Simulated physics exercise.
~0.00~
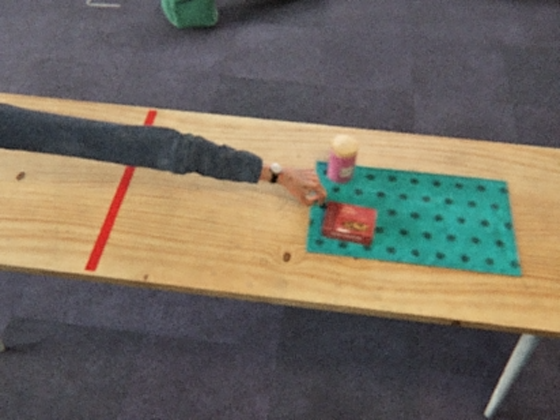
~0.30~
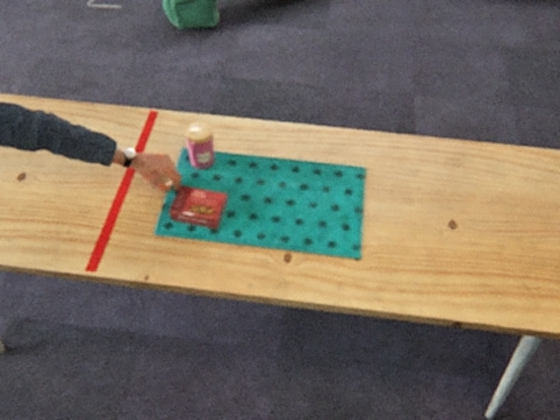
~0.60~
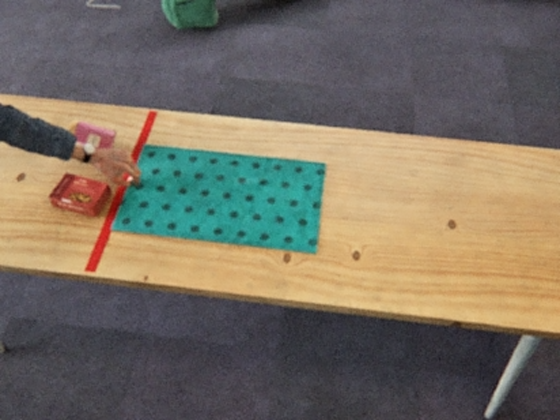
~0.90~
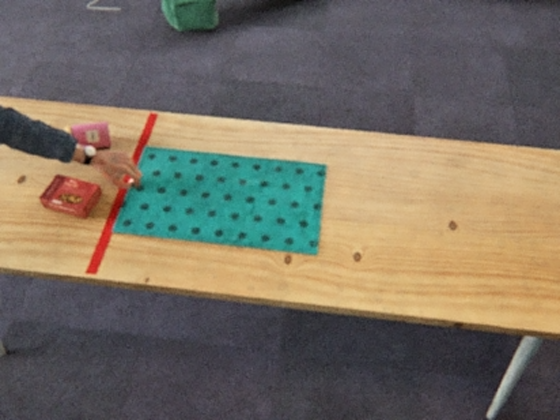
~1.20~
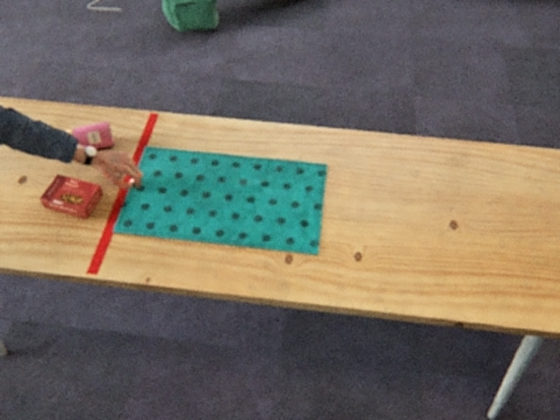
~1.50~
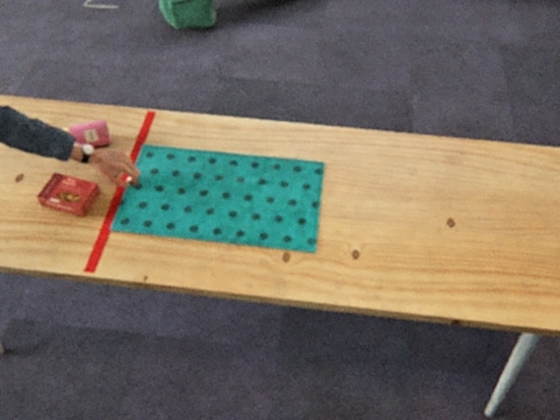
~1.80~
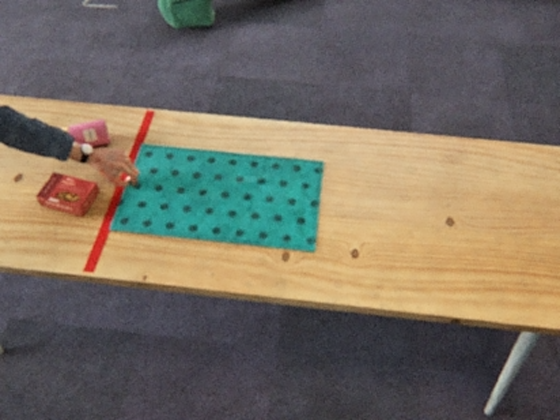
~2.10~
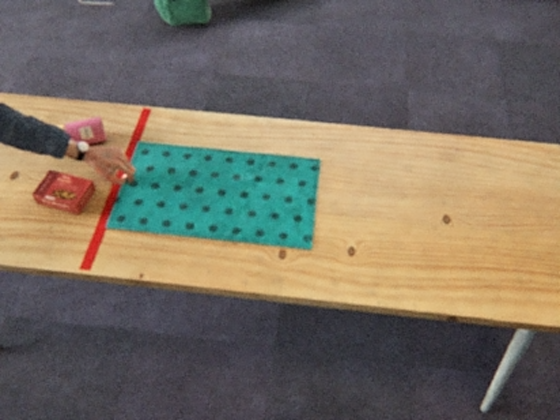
A turquoise place mat with dark dots, carrying a red packet near its left edge and an upright pink jar just behind, lies across a pale wooden desk seen from above by a slightly swaying camera. A hand in a dark sleeve reaches in from the left and pulls the mat leftward toward a strip of red tape. The mat stops with its hem at the tape, and both things slide off the front beyond it. The pink jar ends on its side, with the red packet lying nearer the viewer. The hand stays at the mat's edge.
